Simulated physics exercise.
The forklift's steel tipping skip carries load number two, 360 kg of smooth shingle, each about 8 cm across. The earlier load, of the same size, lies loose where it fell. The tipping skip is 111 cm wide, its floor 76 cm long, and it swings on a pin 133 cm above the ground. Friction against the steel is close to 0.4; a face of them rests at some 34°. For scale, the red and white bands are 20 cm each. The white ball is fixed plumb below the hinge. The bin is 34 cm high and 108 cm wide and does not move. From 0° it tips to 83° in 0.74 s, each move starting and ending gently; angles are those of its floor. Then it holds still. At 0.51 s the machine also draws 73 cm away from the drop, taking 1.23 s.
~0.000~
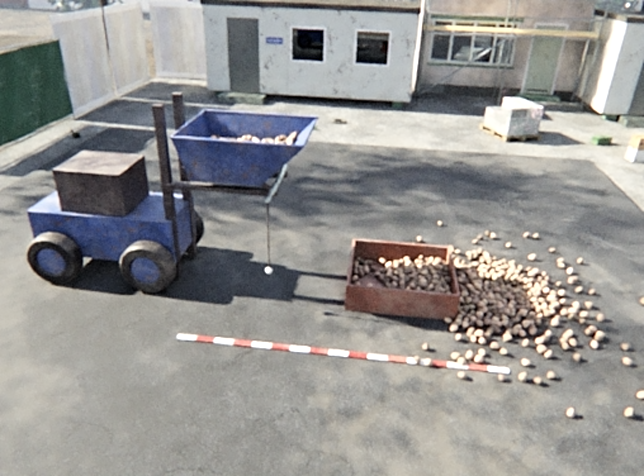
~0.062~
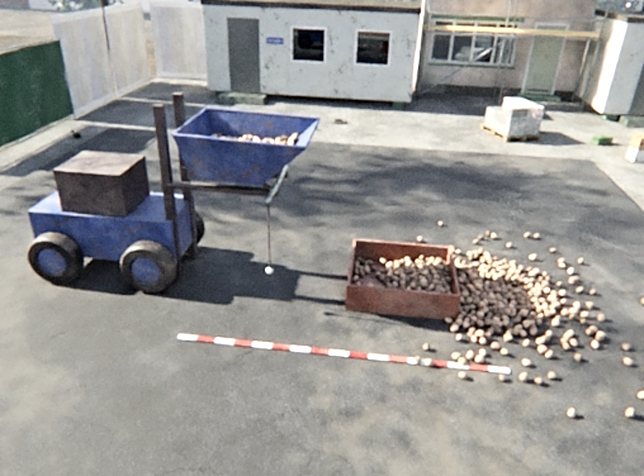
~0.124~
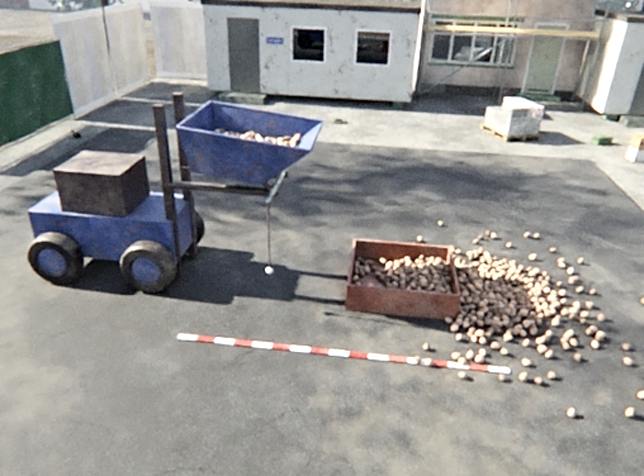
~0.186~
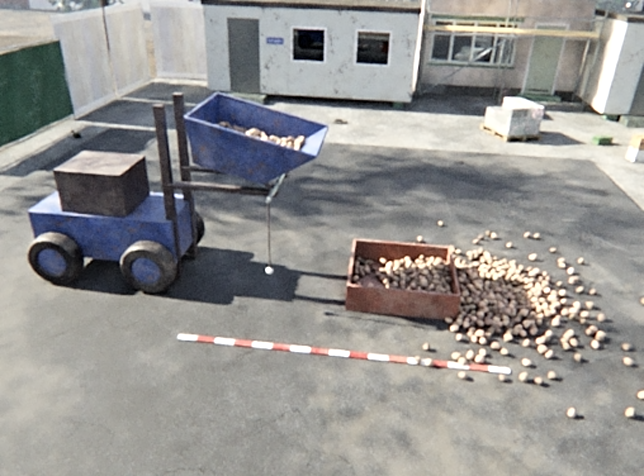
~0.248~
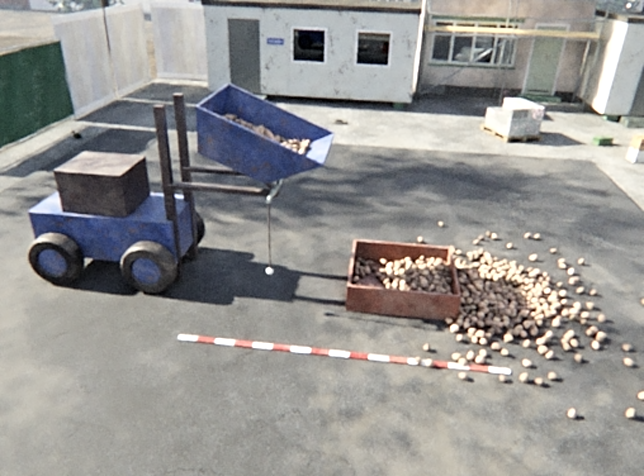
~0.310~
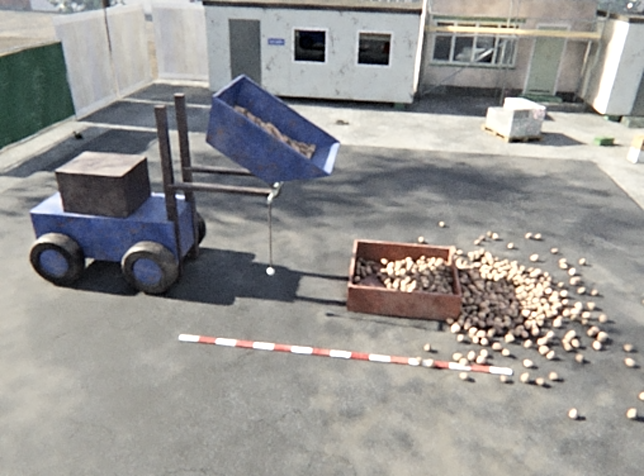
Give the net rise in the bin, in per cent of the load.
Roughly 74 per cent of a load more.
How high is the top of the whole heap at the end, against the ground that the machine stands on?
About 34 cm above it.
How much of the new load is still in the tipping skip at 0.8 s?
About 80 per cent.
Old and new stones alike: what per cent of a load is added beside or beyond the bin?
About 10 per cent.
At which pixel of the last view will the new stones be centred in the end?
Near (384, 280).
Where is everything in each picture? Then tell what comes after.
The first picture shows lip at (304, 147), floor tilted 0°, highest stones at (282, 141). The earlier load is highest near (444, 273), 21 cm above ground level, 38 % in the bin, 61 % beside or beyond the bin.
In the second picture, the tipping skip is at 2°, its lip at (306, 148); the top of the load is at (250, 140); the stones move at 0.5 m/s on average.
In the third picture, the tipping skip is at 6°, its lip at (310, 151); the top of the load is at (224, 135); the stones move at 0.8 m/s on average.
In the fourth picture, the tipping skip is at 13°, its lip at (316, 157); the top of the load is at (221, 128); the stones move at 1.2 m/s on average.
The fifth picture shows lip at (323, 165), floor tilted 22°, highest stones at (228, 120); the stones move at 1.4 m/s on average.
The sixth picture shows lip at (330, 175), floor tilted 32°, highest stones at (235, 112); the stones move at 1.5 m/s on average.
After 0.6 s the floor is at 69°; in per cent of one load, 100 in the tipping skip, 38 in the bin, 61 beside or beyond the bin; the foremost stones are past the picture's edge.
After 0.8 s the floor is at 83°; in per cent of one load, 79 in the tipping skip, 20 short of the bin, 39 in the bin, 61 beside or beyond the bin; the foremost stones are past the picture's edge.
After 2.2 s the floor is at 83°; in per cent of one load, 0 in the tipping skip, 18 short of the bin, 112 in the bin, 68 beside or beyond the bin; the foremost stones are past the picture's edge.
After 4.8 s the floor is at 83°; in per cent of one load, 0 in the tipping skip, 18 short of the bin, 112 in the bin, 68 beside or beyond the bin; the foremost stones are past the picture's edge. Net gain in the bin, 74.
